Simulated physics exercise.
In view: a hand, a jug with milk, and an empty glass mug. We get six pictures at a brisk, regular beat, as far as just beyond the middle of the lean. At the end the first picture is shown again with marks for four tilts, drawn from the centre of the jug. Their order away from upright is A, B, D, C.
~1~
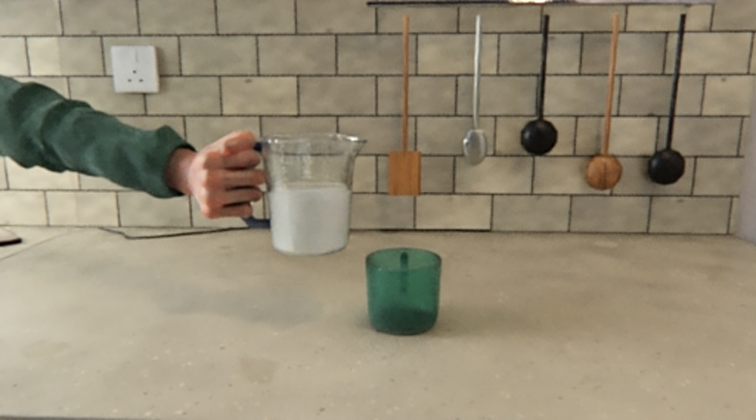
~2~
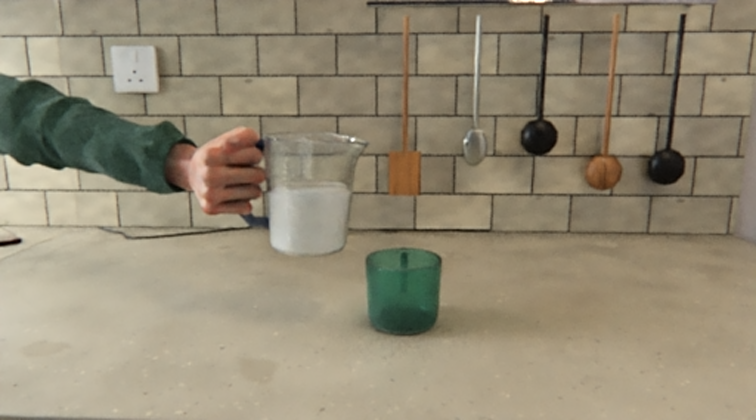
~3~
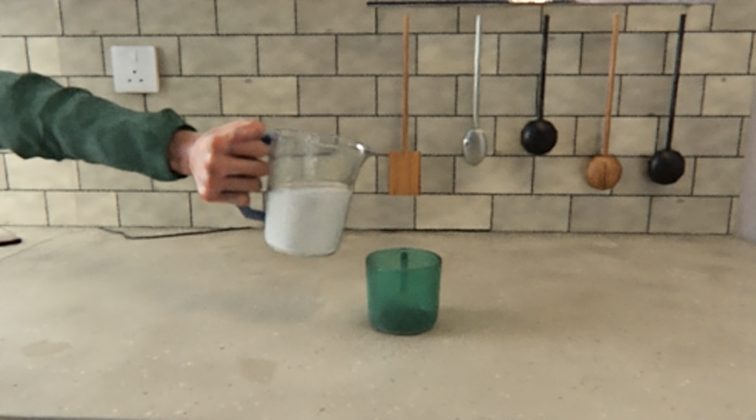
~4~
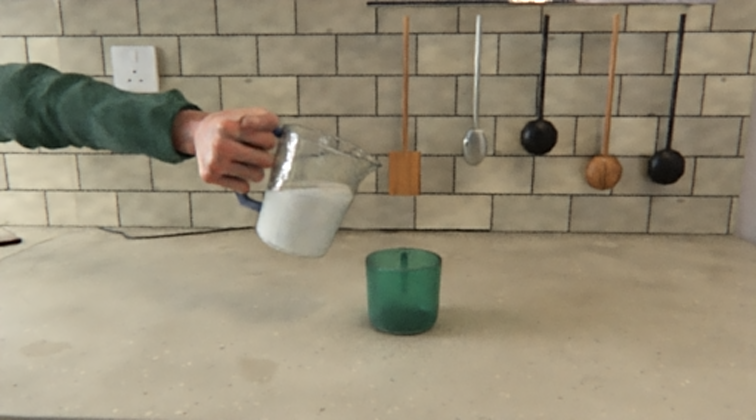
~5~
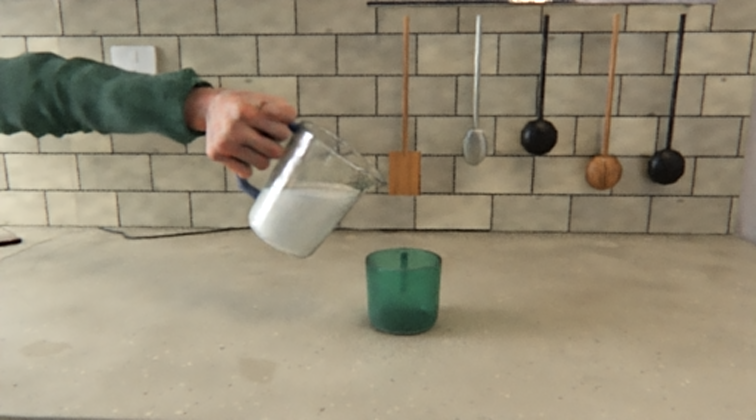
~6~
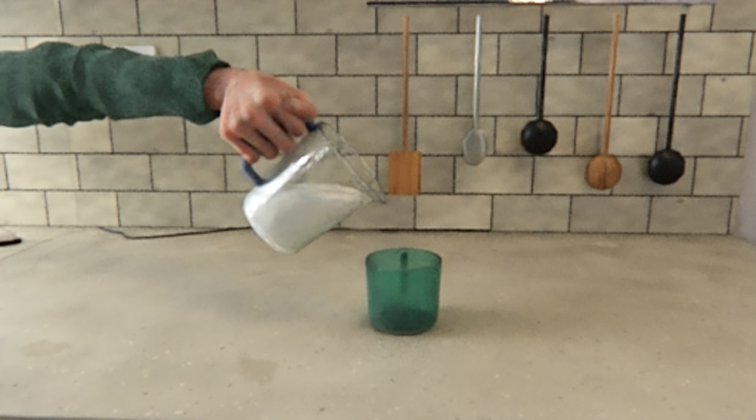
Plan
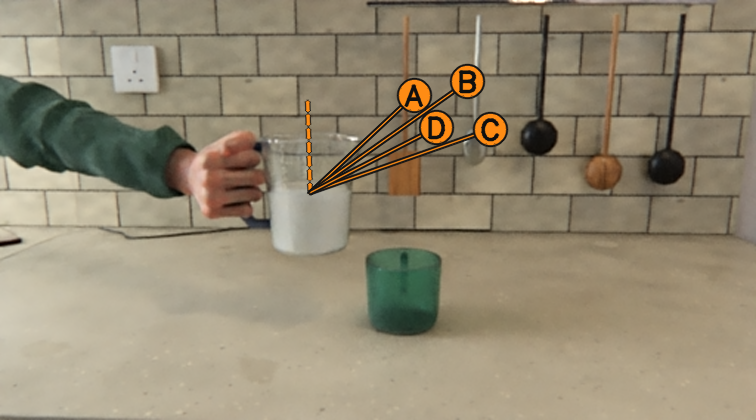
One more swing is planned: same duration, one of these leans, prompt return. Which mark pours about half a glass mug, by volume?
C beats the others.
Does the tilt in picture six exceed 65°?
No.
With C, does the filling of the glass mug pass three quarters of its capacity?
No, it does not.
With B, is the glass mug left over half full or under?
Under half.
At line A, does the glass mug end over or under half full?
Under half.
On the marked copy, A at (401, 106); B at (453, 91); C at (474, 135); D at (421, 135).
For line A, the glass mug ends with about 2 % of what it can hold.
For line B, the glass mug ends with about 11 % of what it can hold.
For line C, the glass mug ends with about 48 % of what it can hold.
For line D, the glass mug ends with about 28 % of what it can hold.
